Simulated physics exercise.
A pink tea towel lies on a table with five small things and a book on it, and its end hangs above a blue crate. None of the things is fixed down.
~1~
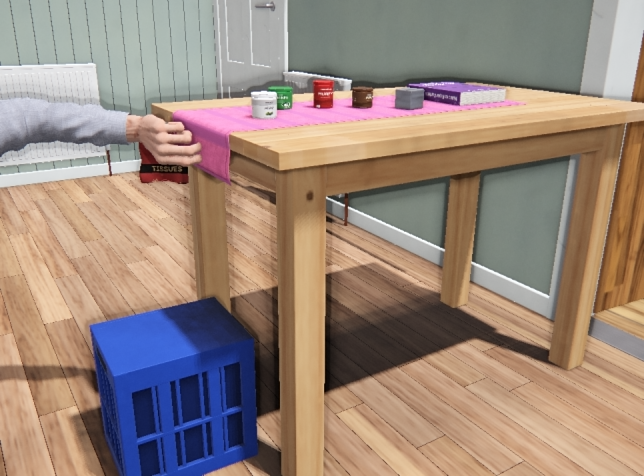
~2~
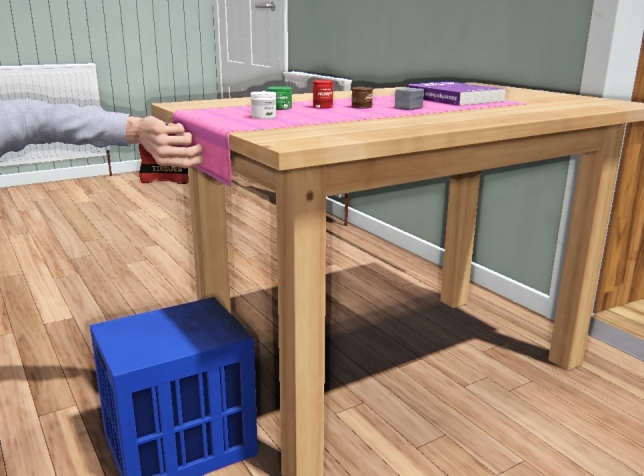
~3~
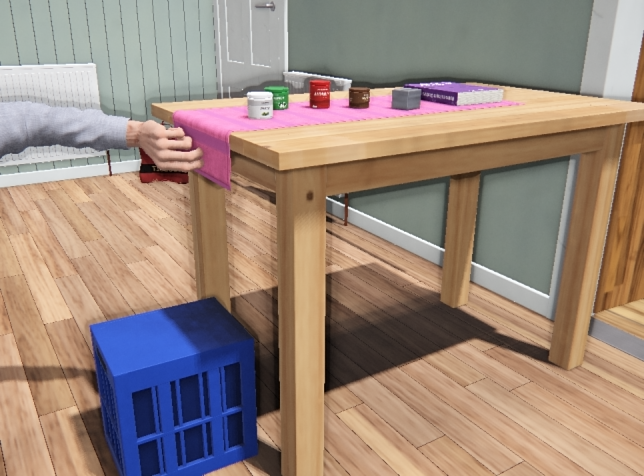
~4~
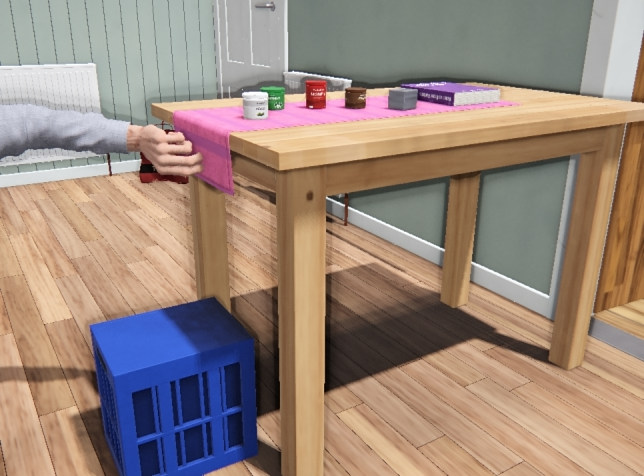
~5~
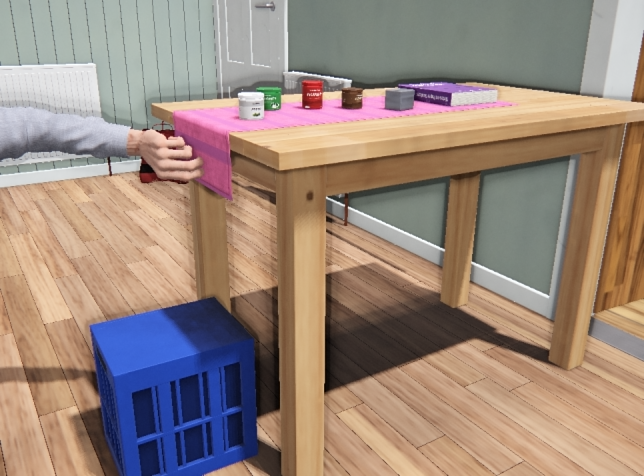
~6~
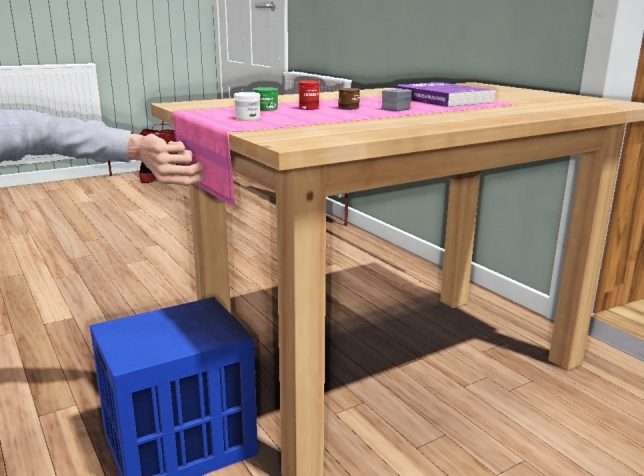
A hand slowly pulls the pink cloth down, and the pots on it shift left.
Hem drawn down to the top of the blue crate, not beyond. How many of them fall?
The count that falls away is going to be three.
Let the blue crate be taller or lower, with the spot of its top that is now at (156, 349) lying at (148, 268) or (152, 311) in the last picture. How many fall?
Then 1, then 2.
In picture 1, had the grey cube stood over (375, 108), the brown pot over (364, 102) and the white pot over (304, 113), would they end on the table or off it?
Well, the grey cube is safe, the brown pot is safe, and the white pot is dislodged.
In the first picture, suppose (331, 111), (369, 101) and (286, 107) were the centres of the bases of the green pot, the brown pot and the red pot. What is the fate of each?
The green pot is off the top, the brown pot is still on top and the red pot is off the top.
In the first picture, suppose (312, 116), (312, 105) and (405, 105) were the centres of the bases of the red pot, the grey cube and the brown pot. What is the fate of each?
The red pot ends up off; the grey cube ends up off; the brown pot stays put.
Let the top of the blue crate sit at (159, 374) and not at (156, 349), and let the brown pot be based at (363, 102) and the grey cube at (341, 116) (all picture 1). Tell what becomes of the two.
The brown pot stays on; the grey cube drops off.
Soon after, hem near (203, 226); all still up.
After that, hem near (204, 278); white pot and green pot gone.
In the end, hem on the crate; white pot, green pot and red pot gone. The answer is three.
